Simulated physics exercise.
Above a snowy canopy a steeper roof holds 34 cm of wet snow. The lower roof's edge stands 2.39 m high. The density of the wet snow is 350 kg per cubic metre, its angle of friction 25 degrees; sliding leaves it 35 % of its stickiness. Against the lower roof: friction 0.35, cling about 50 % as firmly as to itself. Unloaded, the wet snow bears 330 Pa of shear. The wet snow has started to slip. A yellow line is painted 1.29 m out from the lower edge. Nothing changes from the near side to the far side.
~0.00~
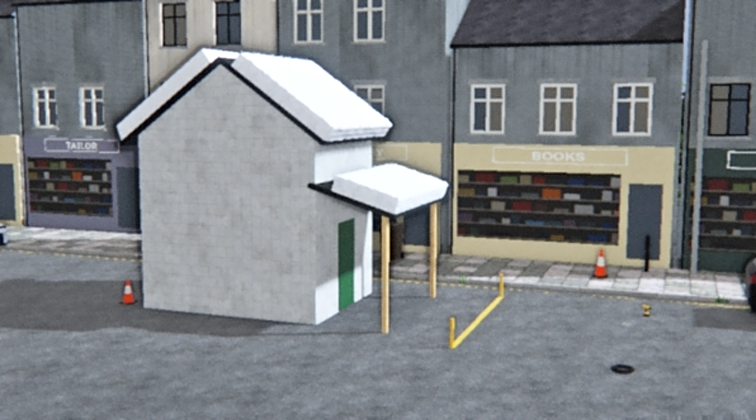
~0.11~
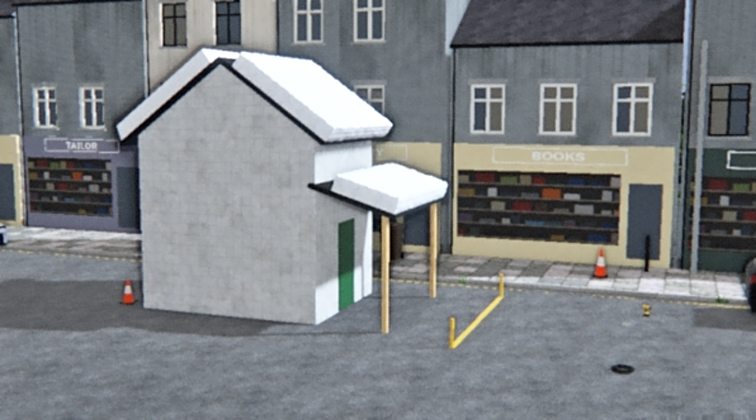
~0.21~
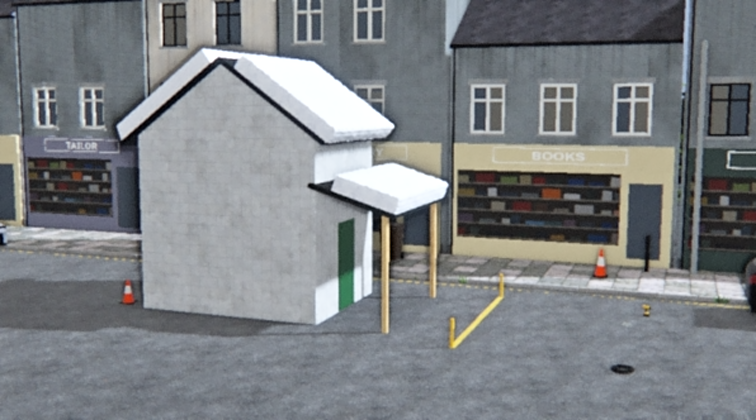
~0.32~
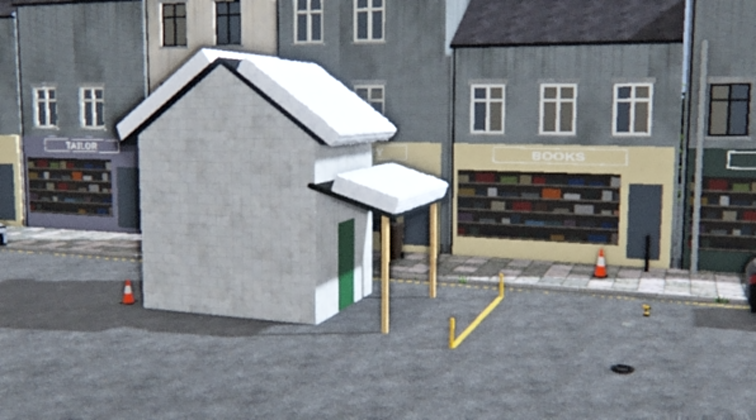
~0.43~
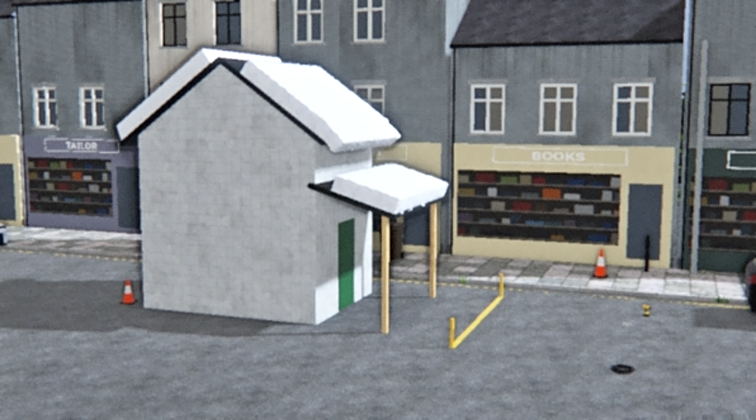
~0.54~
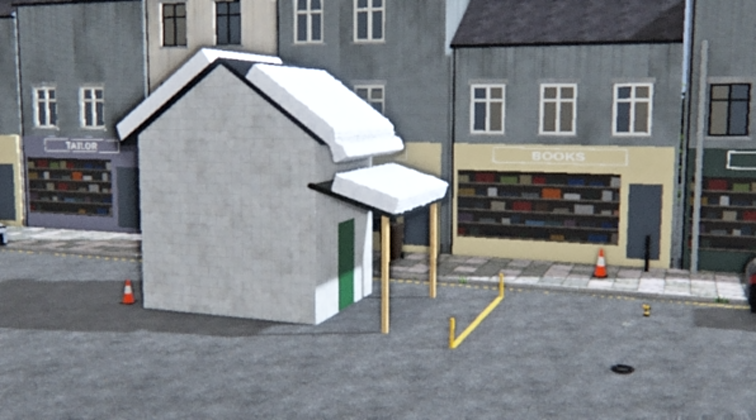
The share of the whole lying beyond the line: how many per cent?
Expect roughly 54 %.
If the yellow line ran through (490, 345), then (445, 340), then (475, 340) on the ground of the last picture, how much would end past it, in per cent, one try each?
In turn about 40 %, 60 %, 45 %.
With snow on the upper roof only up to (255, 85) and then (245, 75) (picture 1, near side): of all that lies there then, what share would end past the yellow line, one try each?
In that order: 45 %, 50 %.
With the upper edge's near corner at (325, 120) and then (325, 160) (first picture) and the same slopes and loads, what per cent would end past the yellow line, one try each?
In that order: 55 %, 50 %.
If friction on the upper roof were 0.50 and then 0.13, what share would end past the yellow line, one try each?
In turn about 50 %, 60 %.
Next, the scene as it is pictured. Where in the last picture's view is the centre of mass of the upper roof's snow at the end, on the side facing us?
Near (503, 311).
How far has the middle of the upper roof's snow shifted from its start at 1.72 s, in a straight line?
Some 3.6 m.
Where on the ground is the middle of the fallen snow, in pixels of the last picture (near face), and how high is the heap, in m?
Near (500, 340), some 0.3 m high.
By 1.08 s, none is below the lower edge and 0 % is past the line.
By 1.72 s, 34 % is below the lower edge and 1 % is past the line.
By 2.36 s, 74 % is below the lower edge and 52 % is past the line.
By 3.00 s, 75 % is below the lower edge and 54 % is past the line.
By 3.60 s, at the end, 75 % is below the lower edge and 54 % is past the line.
